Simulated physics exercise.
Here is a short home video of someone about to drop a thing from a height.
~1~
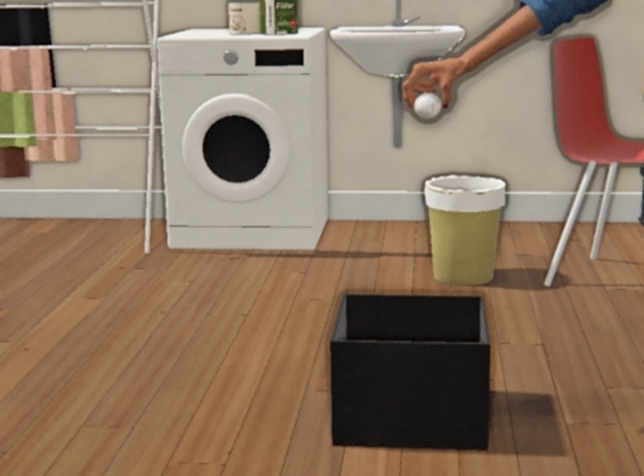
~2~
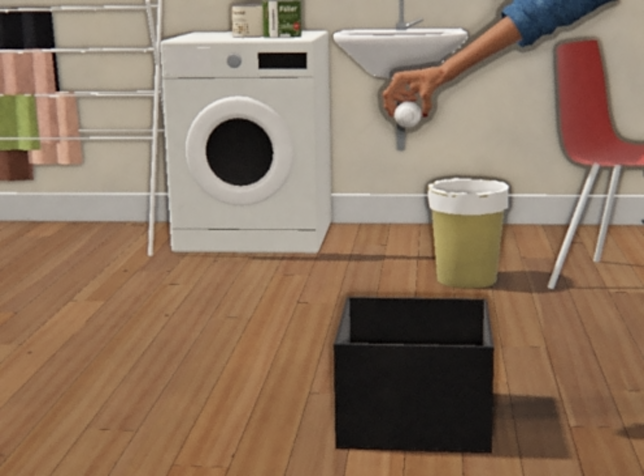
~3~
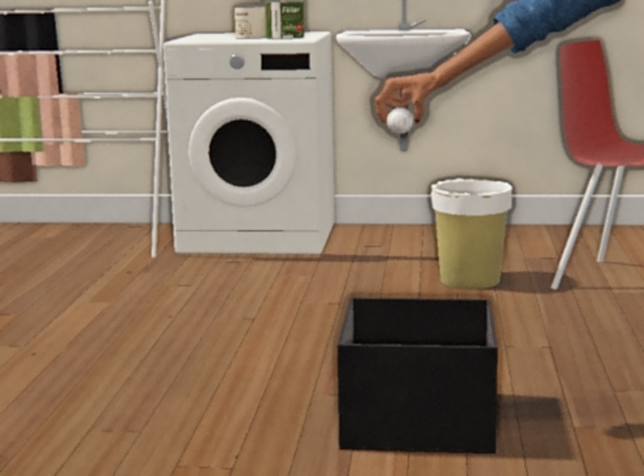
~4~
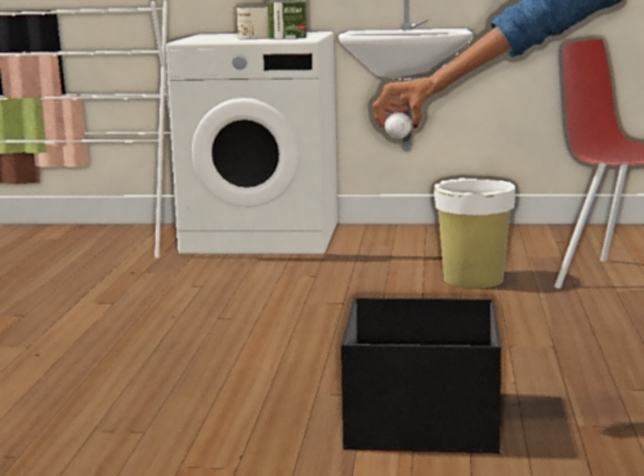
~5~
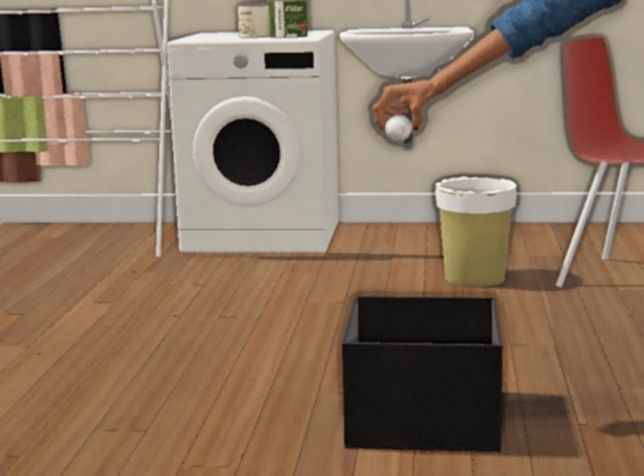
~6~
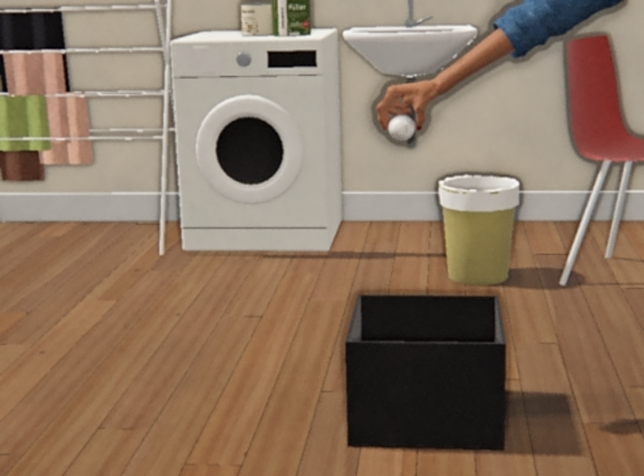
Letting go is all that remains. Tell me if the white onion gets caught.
I expect it will go in once it is let go.
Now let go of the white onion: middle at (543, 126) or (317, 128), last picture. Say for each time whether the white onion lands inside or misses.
On the first try it stays clear, and on the second it stays clear.
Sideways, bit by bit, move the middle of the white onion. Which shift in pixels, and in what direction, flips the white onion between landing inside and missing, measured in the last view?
Going left by 52 pixels puts it on the brink.
Then, 0.18 s after the last picture, white onion moved about its own width near (402, 168).
Then, 0.30 s after the last picture, white onion falling near (403, 264).
Then, 0.40 s after the last picture, white onion falling near (404, 380).
At rest, the white onion lands inside, near (404, 402).
